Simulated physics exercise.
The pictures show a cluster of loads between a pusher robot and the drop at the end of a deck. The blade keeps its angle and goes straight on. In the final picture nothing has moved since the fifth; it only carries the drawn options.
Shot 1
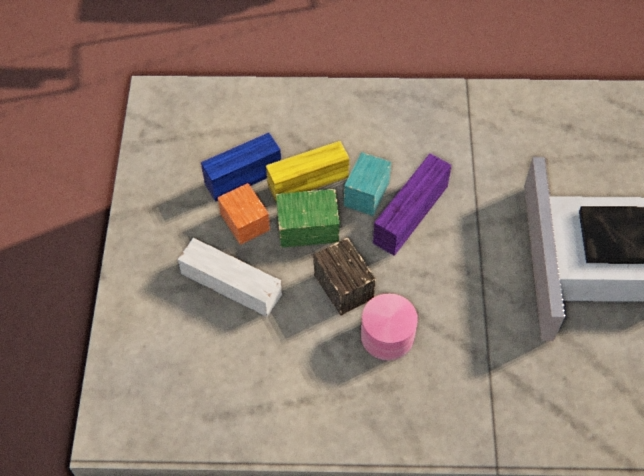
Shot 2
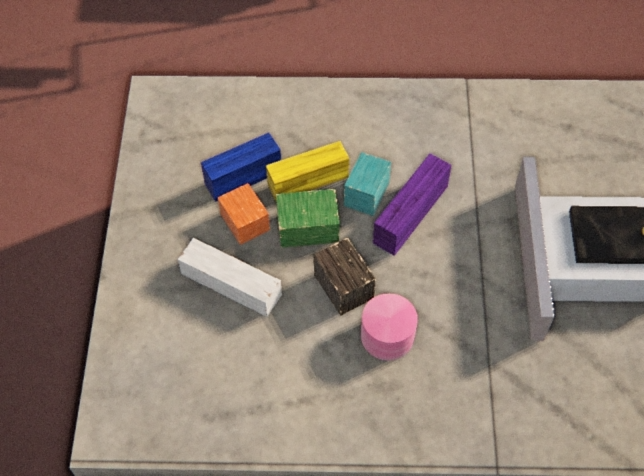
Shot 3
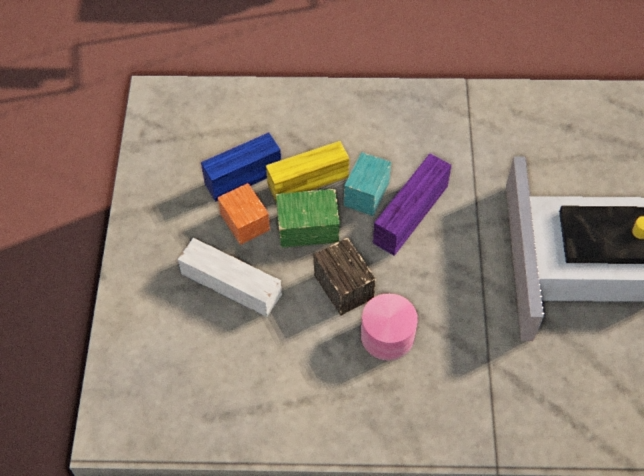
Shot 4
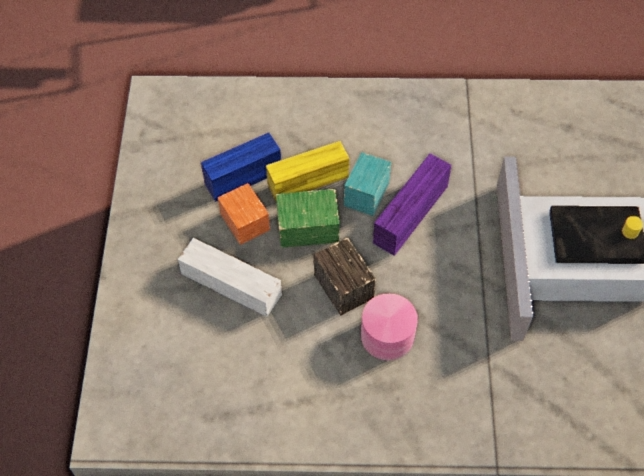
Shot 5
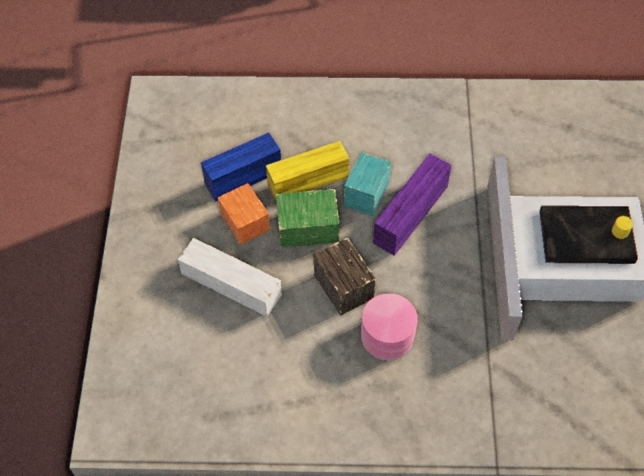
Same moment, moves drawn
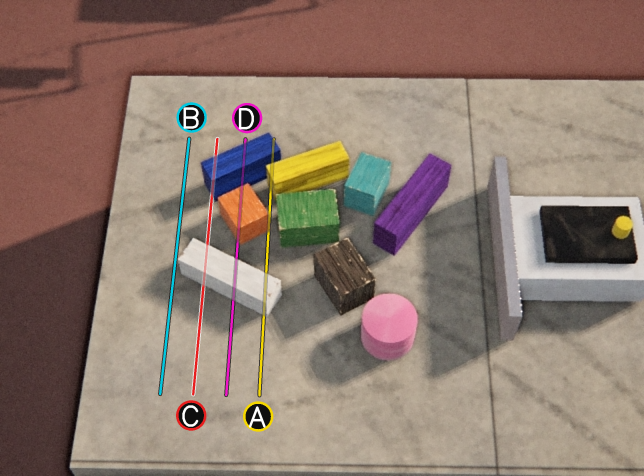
On a grey slab, a flat-fronted white machine with a black top moves slowly left from the right edge, a yellow knob coming into view, while the cluster of coloured blocks and a pink cylinder stays still.
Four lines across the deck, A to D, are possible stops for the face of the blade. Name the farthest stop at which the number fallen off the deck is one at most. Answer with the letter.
Up to line C.
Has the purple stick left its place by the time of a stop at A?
Yes.
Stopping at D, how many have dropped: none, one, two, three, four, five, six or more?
The count is none.
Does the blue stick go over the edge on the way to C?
By then, no.
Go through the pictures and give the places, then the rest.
In the first picture, white bar (230, 277); yellow stick (308, 172); pink canister (389, 327).
In the second picture, robot (611, 234); green crate (307, 218).
In the third picture, robot (601, 233); turquoise crate (367, 184).
In the fourth picture, robot (591, 233); orange crate (244, 214).
In the fifth picture, robot (581, 233); white bar (230, 277); yellow stick (308, 172); pink canister (389, 327).
On the marked copy, A at (267, 257); B at (176, 256); C at (206, 256); D at (237, 257).
Following C. Soon after the start, robot (472, 232); pink canister (366, 327); yellow stick (291, 174).
Later, robot (363, 231); orange crate (184, 244); blue stick (202, 153).
In the end, robot (279, 230); orange crate (102, 244); white bar (110, 280); none fallen.
As for the rest, A is within the limit but short; B drops three; D is within the limit but short.
